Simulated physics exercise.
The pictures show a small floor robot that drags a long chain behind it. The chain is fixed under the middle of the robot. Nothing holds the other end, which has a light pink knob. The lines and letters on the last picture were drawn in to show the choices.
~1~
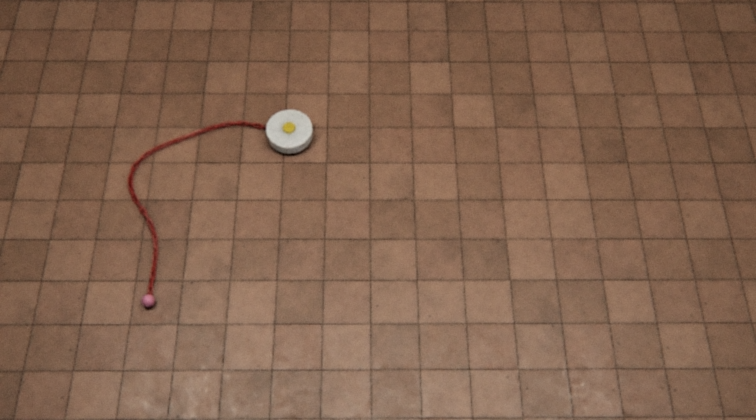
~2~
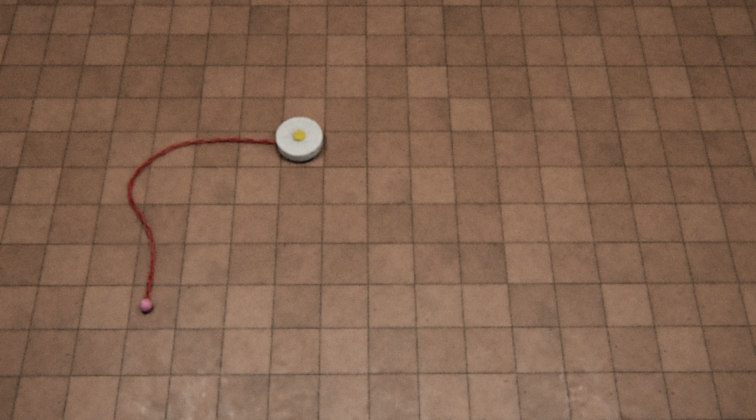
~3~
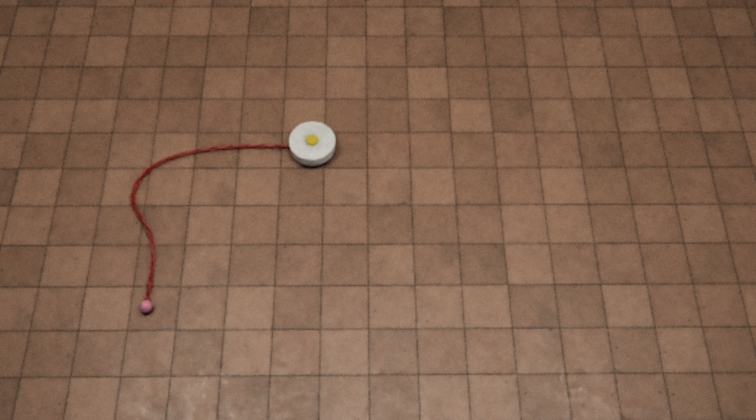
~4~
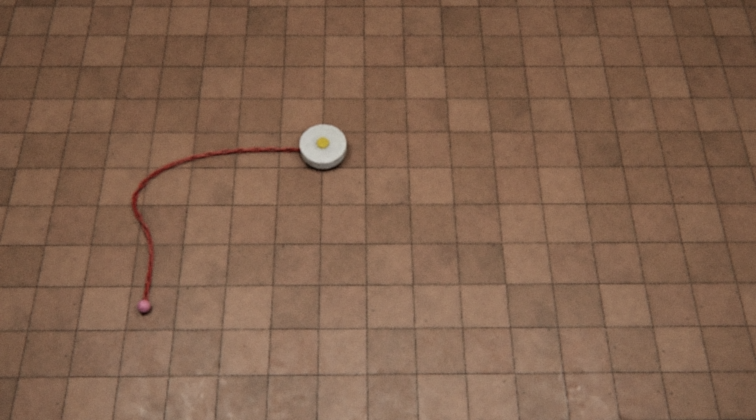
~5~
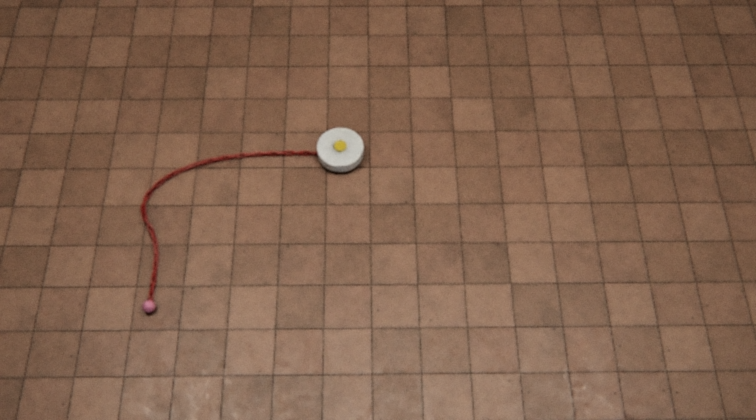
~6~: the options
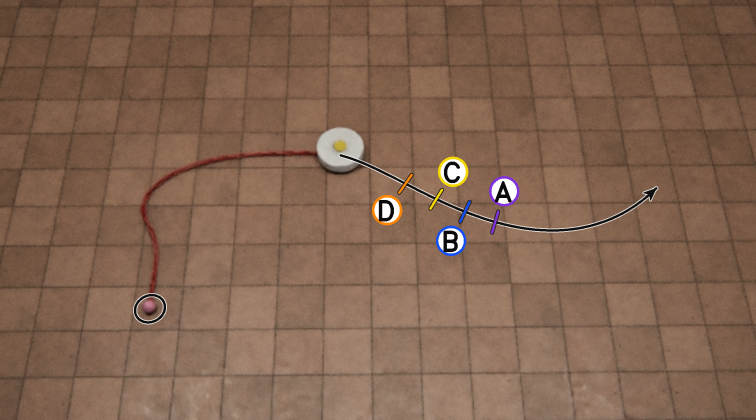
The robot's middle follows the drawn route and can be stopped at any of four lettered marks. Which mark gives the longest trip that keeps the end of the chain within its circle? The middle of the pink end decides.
C is the last safe stop.
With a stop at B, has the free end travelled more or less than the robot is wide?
Less.
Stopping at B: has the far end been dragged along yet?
By then, yes.
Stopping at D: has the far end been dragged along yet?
No.
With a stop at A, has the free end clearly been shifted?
Yes.
On the marked copy, A at (495, 222); B at (465, 212); C at (436, 199); D at (406, 184); the ring at (150, 309); the route from (341, 155) via (503, 224) to (656, 188).
Taking C. A third of the way, robot (375, 164), middle of the chain (210, 179), free end (149, 306).
Two thirds of the way, robot (408, 180), middle of the chain (240, 190), free end (149, 305).
When it is over, robot (437, 195), middle of the chain (267, 200), free end (150, 298); the free end is still in its ring.
As for the rest, A drags the free end to (164, 269); B drags the free end to (153, 286); D is safe but short.
